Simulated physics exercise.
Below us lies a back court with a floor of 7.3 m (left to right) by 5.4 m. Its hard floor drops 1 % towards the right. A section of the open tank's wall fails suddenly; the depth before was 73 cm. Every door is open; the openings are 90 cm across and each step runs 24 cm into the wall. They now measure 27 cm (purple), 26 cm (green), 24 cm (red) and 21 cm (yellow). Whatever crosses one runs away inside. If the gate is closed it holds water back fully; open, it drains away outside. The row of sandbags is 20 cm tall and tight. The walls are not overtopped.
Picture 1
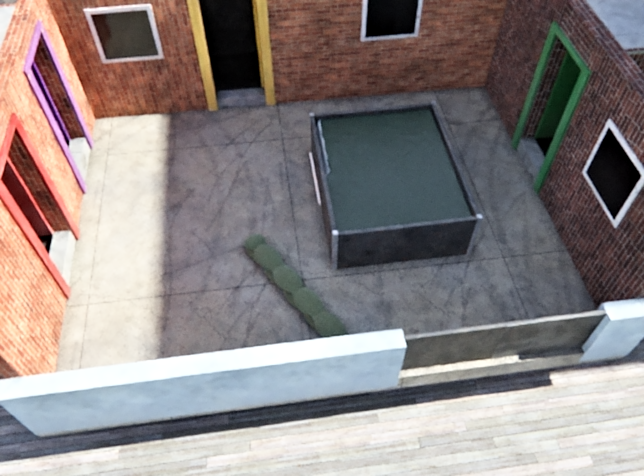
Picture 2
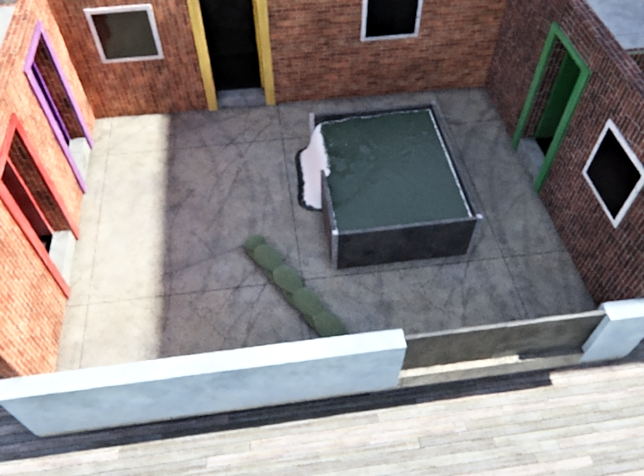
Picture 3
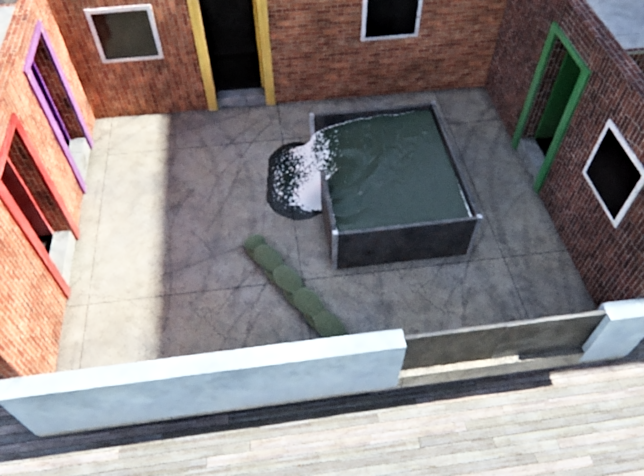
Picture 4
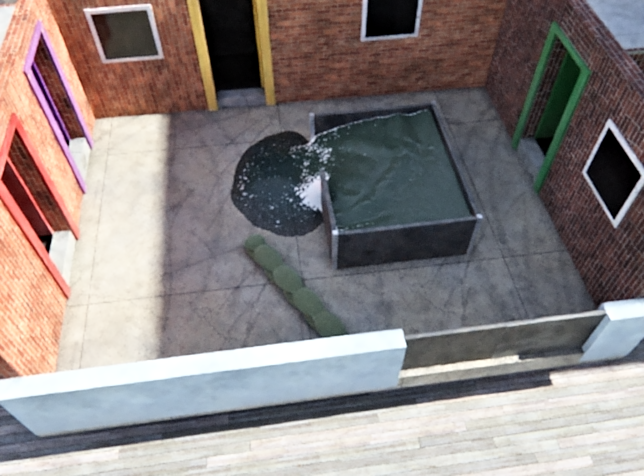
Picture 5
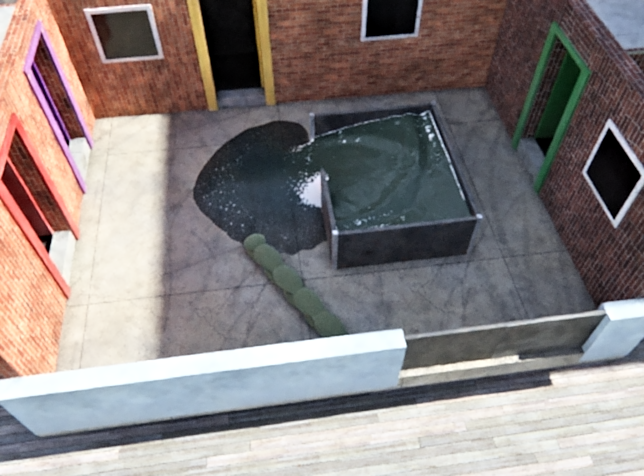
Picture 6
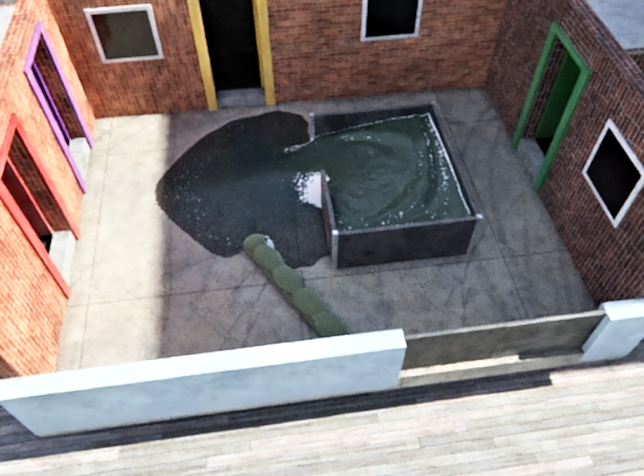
Dark water burst out through the left side of a square open tank in a brick-walled courtyard, foaming white at first, then spread leftward across the paved floor in a widening pool, reaching a low hedge.
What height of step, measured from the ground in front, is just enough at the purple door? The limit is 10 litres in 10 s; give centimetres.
About 29 cm.
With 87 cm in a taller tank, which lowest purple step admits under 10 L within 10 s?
Then roughly 36 cm.
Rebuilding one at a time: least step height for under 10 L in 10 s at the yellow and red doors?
Roughly 16 cm at yellow and 19 cm at red.
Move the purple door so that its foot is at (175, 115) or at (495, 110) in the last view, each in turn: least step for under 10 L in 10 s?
Roughly 21 and 8.0 cm.
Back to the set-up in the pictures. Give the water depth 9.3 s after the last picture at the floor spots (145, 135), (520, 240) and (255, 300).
About 11, 4 and 17 cm.
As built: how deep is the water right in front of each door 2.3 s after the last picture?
In cm: Purple 31, green 0, red 19, yellow 13.
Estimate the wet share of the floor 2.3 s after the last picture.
Near 45 per cent is wet.
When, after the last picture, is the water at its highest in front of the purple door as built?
Near 1.8 s.
Then, 0.7 s after the last picture water covers 35 % of the floor, deepest (38 cm) near (305, 170); 24 cm at the purple door, 0 litres in over its 27 cm step.
Then, 2.3 s after the last picture water covers 45 % of the floor, deepest (34 cm) near (156, 120); 31 cm at the purple door, 11 litres in over its 27 cm step.
Then, 9.3 s after the last picture water covers 90 % of the floor, deepest (18 cm) near (213, 383); 13 cm at the purple door, 16 litres in over its 27 cm step.
At the purple door as built, the water peaked near 35 cm, 1.9 s after the last picture.
Run again over the same 10 s with other heights there, 18 litres in over 26.5 cm, 1 litre over 36 cm. The limit of 10 litres is kept from about 29 cm up.
